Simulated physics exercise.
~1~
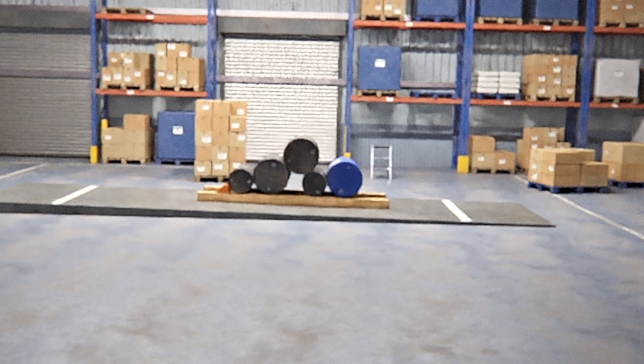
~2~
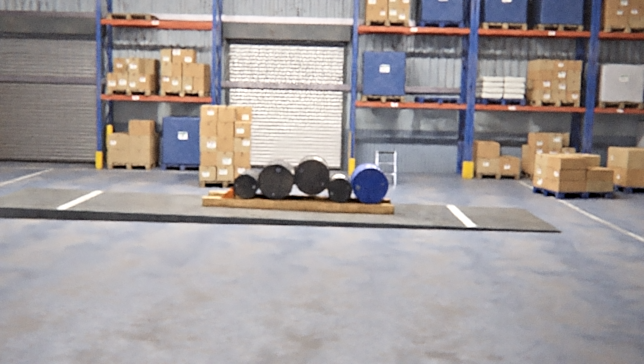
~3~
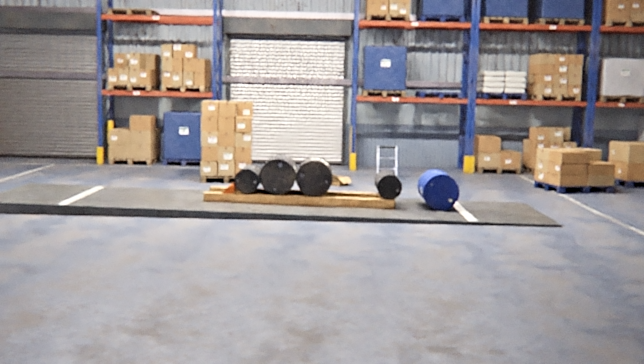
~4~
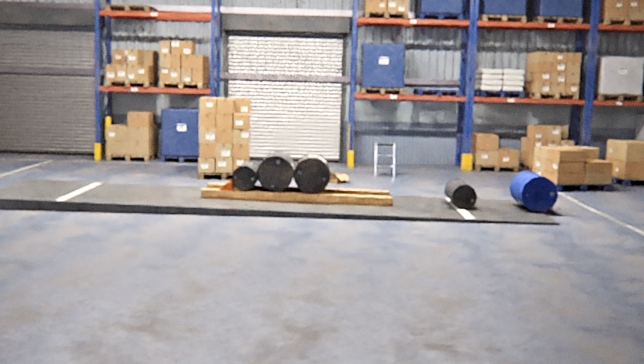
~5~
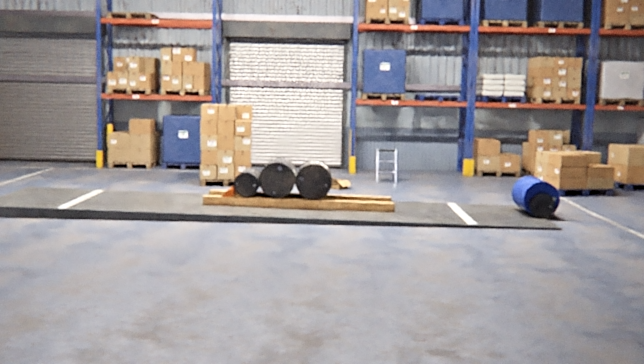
Blue drum and small black one rolling right off timber bearers past a white line as three black drums stay behind.
